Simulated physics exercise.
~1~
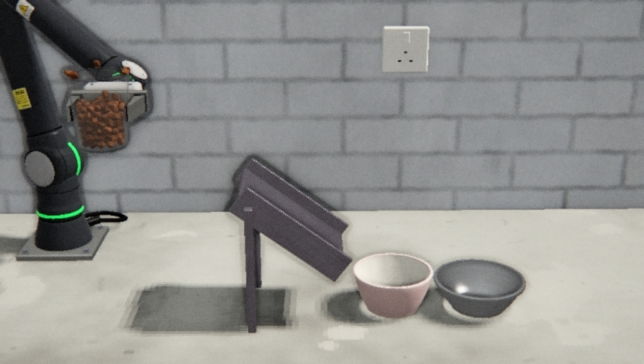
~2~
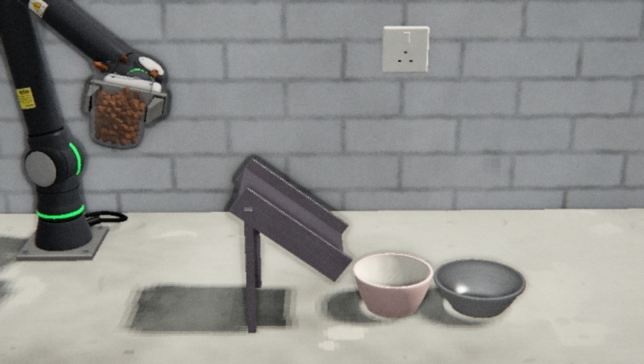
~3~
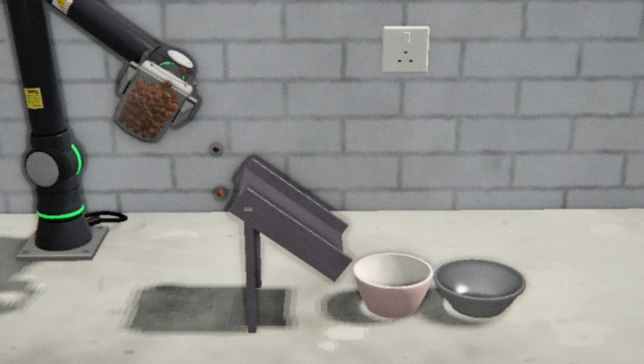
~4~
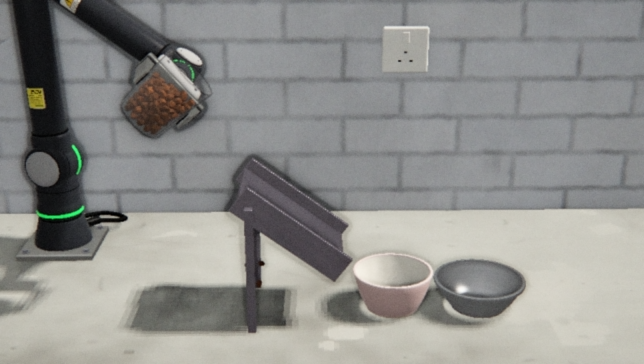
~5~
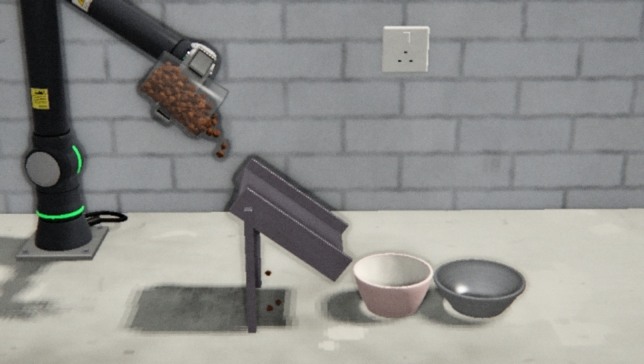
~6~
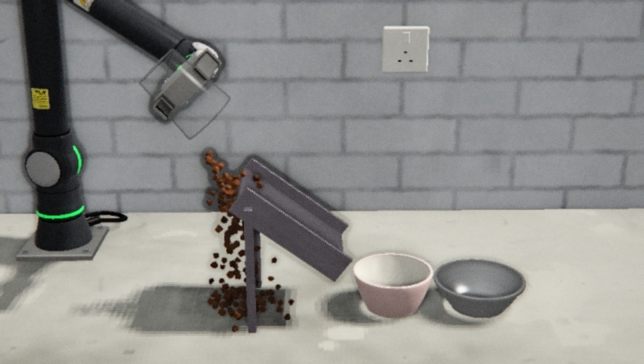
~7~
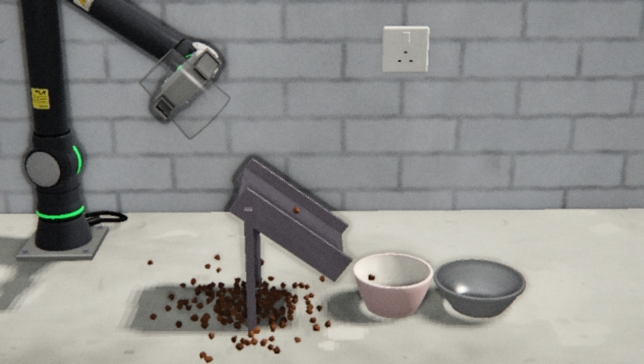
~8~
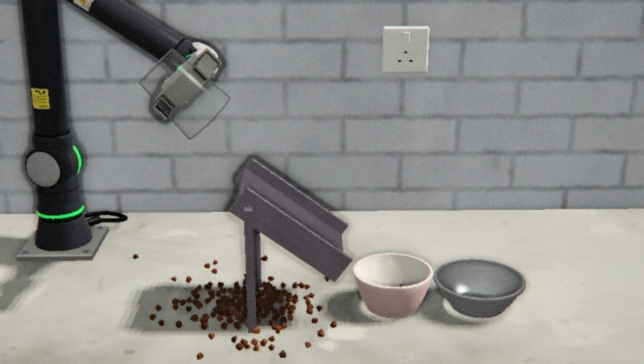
Robot arm tipping a clear tumbler of brown pellets toward a sloped chute, most spilling onto the table beneath, few reaching the pink bowl.
